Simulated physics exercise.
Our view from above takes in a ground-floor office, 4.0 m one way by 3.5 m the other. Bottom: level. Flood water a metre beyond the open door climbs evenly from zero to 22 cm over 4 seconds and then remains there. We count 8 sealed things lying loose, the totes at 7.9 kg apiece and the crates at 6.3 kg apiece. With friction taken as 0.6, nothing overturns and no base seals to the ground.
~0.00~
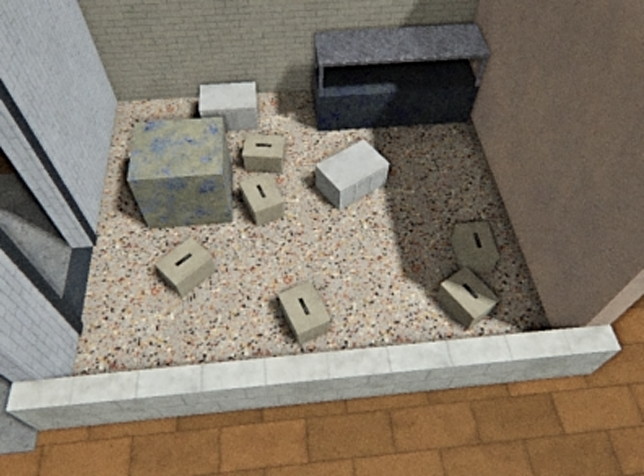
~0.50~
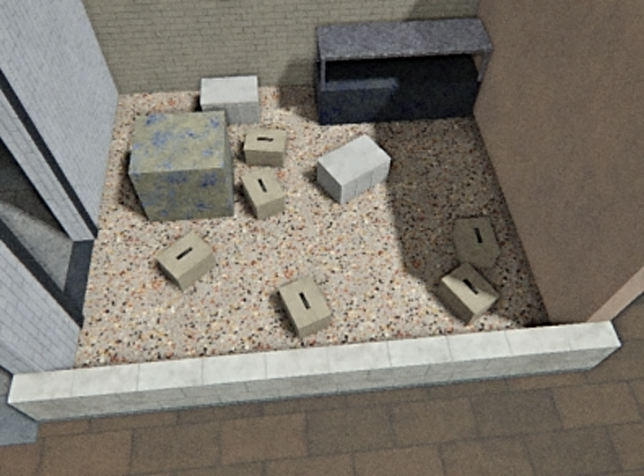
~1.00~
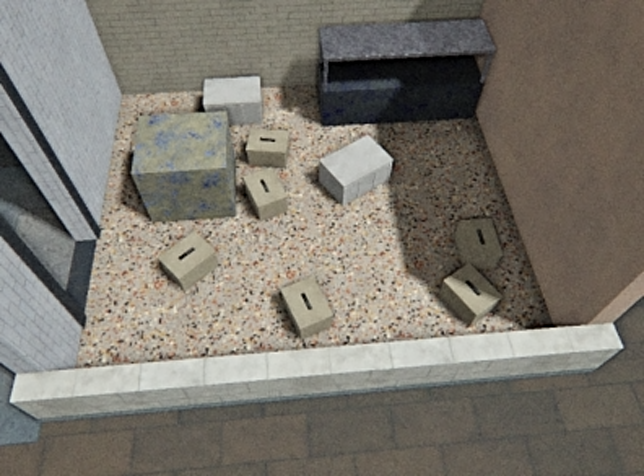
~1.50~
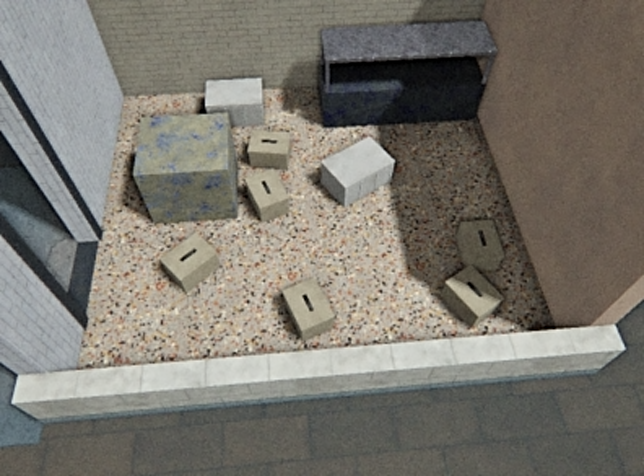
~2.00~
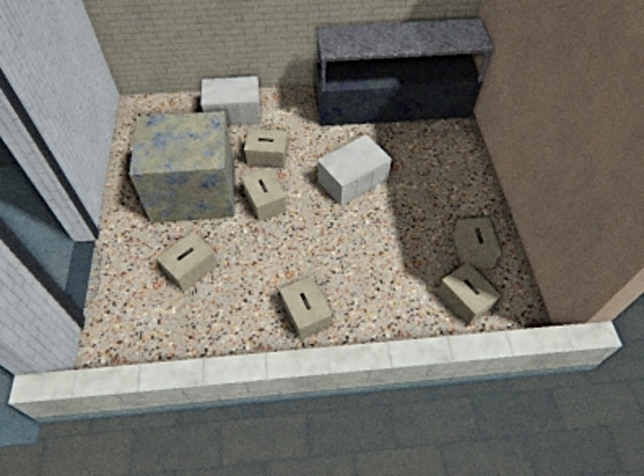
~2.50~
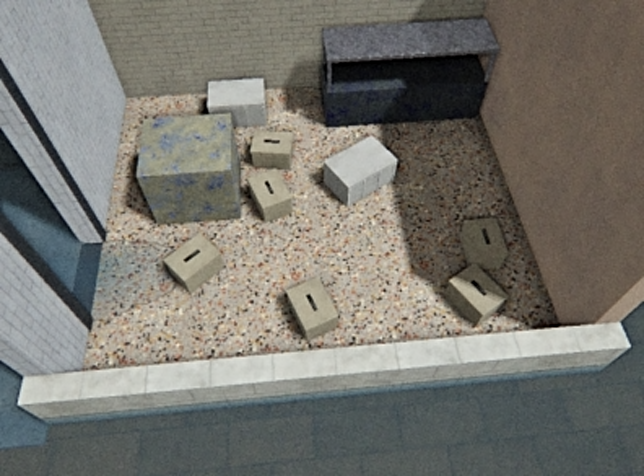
Bluish water spreading over the brown paving outside a low white wall, while boxes on the speckled floor inside stay still.
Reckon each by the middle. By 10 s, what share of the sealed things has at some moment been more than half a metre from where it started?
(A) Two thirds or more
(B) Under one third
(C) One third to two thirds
Answer: C.
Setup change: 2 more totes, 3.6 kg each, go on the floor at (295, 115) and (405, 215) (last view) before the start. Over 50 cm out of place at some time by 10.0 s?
Taking them in order, the first is below the threshold and the second is above the threshold.
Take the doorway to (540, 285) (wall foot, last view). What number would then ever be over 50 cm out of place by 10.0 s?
So the tally would be 5.
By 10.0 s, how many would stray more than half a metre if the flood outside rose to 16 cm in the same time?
Count: 2.
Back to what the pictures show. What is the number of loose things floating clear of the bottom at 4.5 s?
The number is 0.
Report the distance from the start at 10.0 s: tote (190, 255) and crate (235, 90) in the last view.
One is off by 250 cm, the other by 10 cm, in the order asked.
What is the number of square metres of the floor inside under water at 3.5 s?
Around 2.0 m2 of it.
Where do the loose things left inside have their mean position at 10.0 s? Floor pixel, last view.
About (361, 170).
After 3.5 s 0 of 8 are over 50 cm from their spots; 0 afloat.
After 4.5 s 1 of 8 are over 50 cm from their spots; 0 afloat.
After 7.0 s 2 of 8 are over 50 cm from their spots; 4 afloat.
After 10.0 s 4 of 8 are over 50 cm from their spots, and 4 have been at some point; 7 afloat.
